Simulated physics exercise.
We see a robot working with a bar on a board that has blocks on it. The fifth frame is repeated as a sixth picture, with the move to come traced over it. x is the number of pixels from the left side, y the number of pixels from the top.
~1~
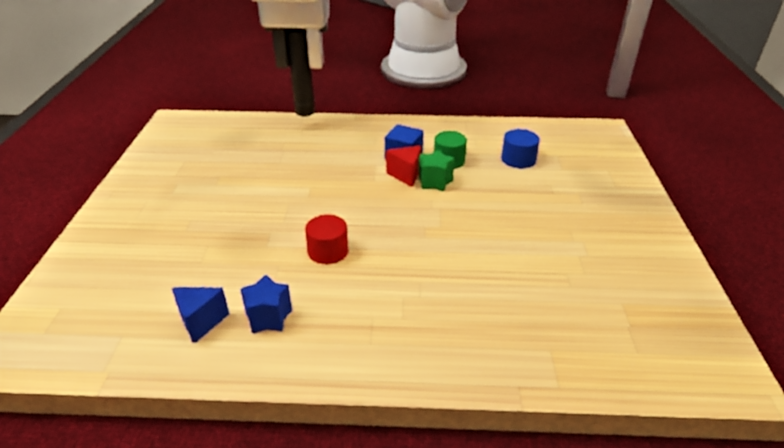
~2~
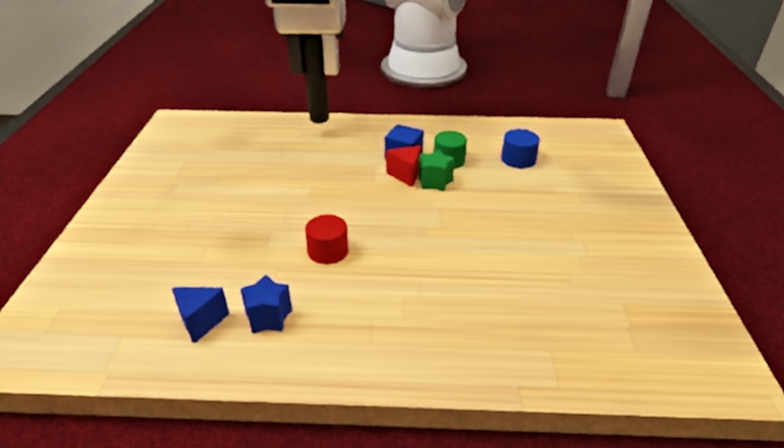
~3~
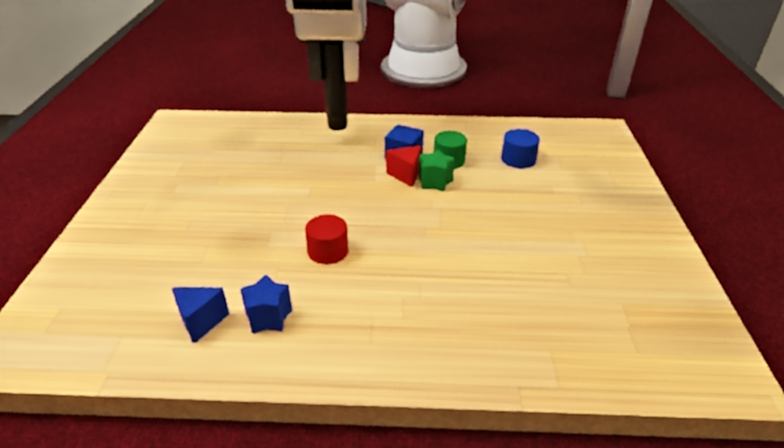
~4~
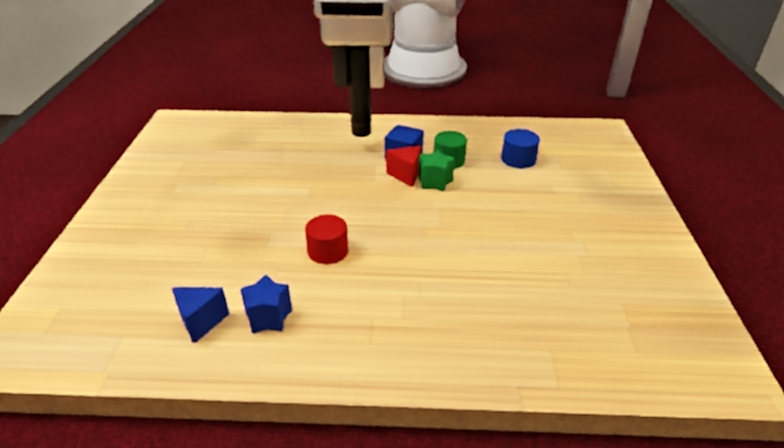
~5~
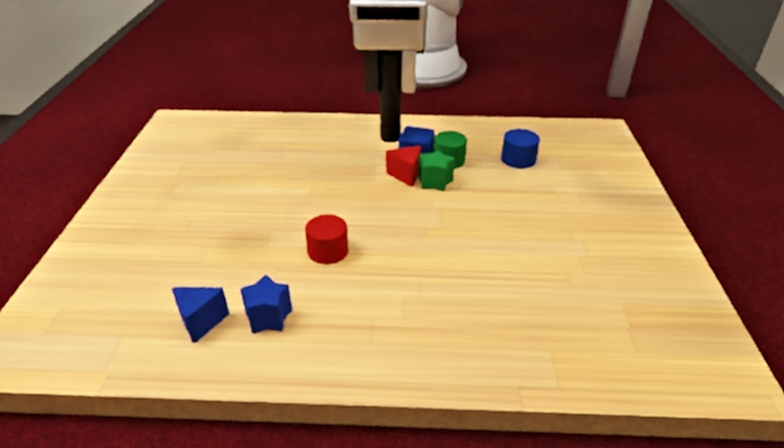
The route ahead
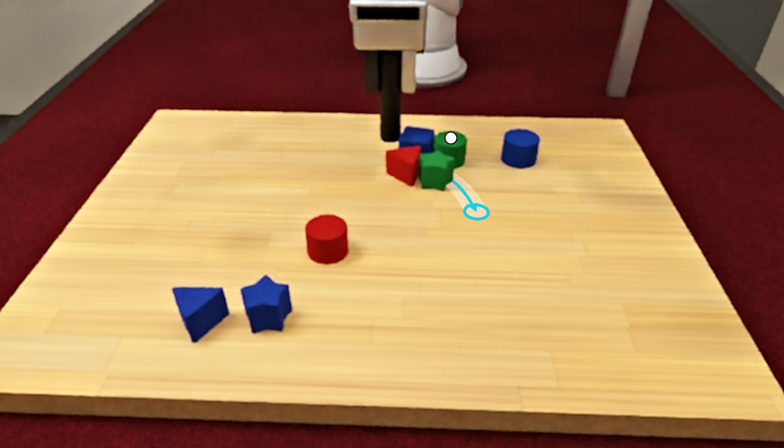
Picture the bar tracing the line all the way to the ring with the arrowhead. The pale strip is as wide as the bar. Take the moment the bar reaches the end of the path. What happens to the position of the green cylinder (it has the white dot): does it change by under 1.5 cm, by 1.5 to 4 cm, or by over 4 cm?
The answer will be the long band, over 4 cm.
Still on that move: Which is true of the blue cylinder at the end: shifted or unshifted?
That block slides.
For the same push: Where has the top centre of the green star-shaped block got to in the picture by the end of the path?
Its top middle: (446, 178).
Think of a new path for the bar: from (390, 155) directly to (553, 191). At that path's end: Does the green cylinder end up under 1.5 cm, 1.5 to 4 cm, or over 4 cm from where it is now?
The block shifts more than 4 cm.
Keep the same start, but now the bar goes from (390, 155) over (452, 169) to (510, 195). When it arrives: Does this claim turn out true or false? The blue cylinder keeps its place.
The statement is false.
Path on the board, from (390, 155) over (428, 167) and (458, 186) to (476, 212); the dot is on the green cylinder.
What follows on the original path. One third of the way, bar (429, 150); blue four-sided block (454, 139), turned 40° anticlockwise; green cylinder (487, 138).
Two thirds of the way, bar (459, 169); red triangular block (409, 153), turned 40° clockwise; blue four-sided block (471, 146), turned 65° anticlockwise; green star-shaped block (444, 172), turned 70° clockwise; green cylinder (498, 137); blue cylinder (531, 135).
At the end, bar (478, 194); red triangular block (409, 153), turned 40° clockwise; blue four-sided block (471, 146), turned 65° anticlockwise; green star-shaped block (446, 178), turned 115° clockwise; green cylinder (498, 137); blue cylinder (531, 135).
